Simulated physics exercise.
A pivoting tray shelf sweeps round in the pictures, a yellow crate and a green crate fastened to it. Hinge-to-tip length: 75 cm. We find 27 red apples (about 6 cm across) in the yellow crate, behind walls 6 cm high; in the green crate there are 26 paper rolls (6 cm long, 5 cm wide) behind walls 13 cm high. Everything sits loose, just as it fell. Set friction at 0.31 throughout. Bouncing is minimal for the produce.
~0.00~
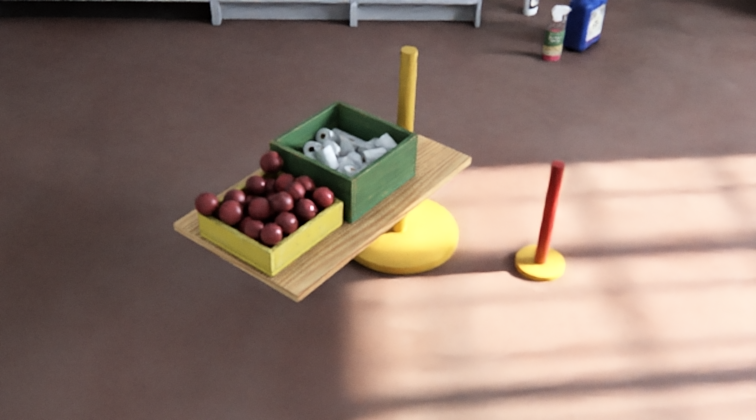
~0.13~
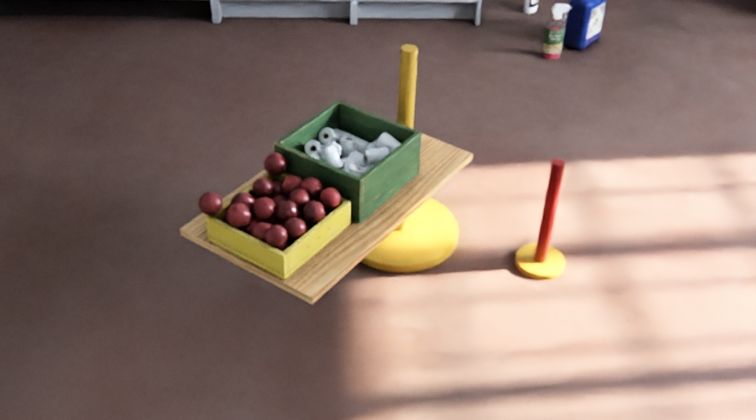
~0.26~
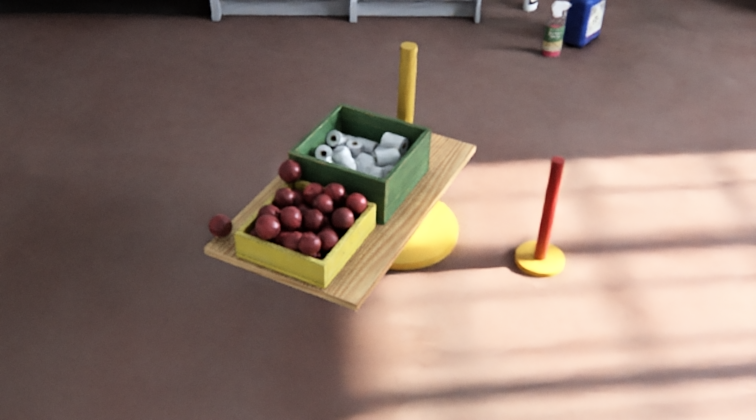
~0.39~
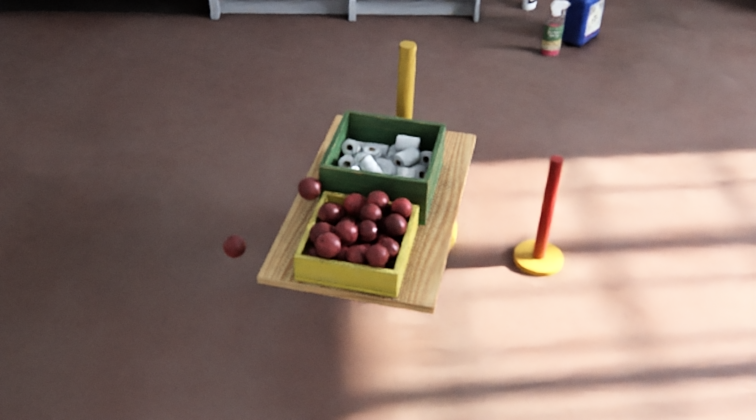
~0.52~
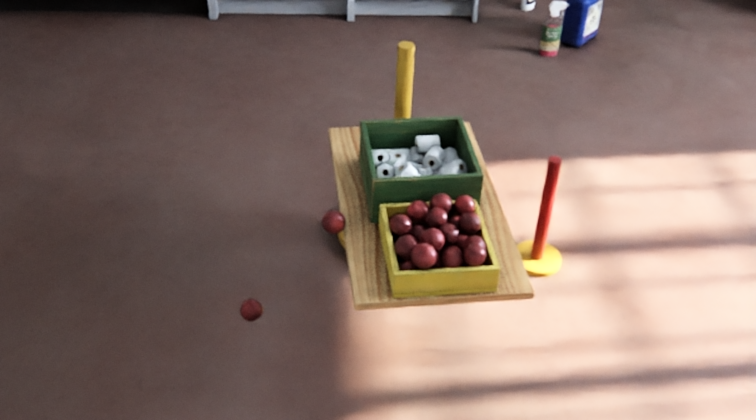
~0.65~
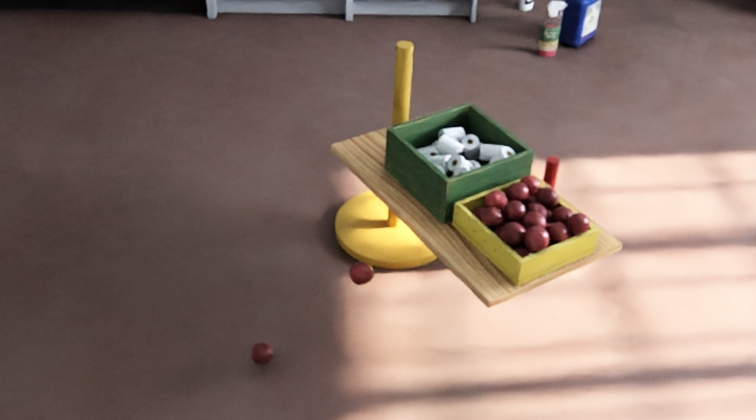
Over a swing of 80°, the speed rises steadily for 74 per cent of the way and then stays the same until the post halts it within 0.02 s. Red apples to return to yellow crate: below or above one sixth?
Above.
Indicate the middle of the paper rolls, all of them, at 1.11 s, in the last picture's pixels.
Close to (477, 161).
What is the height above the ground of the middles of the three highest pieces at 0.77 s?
Roughly 54 centimetres.
After 0.69 s, it reaches the stop.
After 0.77 s, the yellow crate is down by 5 of 27 and the green crate has all 26.
After 0.89 s, the yellow crate is down by 11 of 27 and the green crate has all 26.
After 1.11 s, the yellow crate is down by 11 of 27 and the green crate has all 26.
When it is over (at 1.54 s), the yellow crate is down by 11 of 27 and the green crate has all 26. Asked share, 11 of 27, 41 per cent.
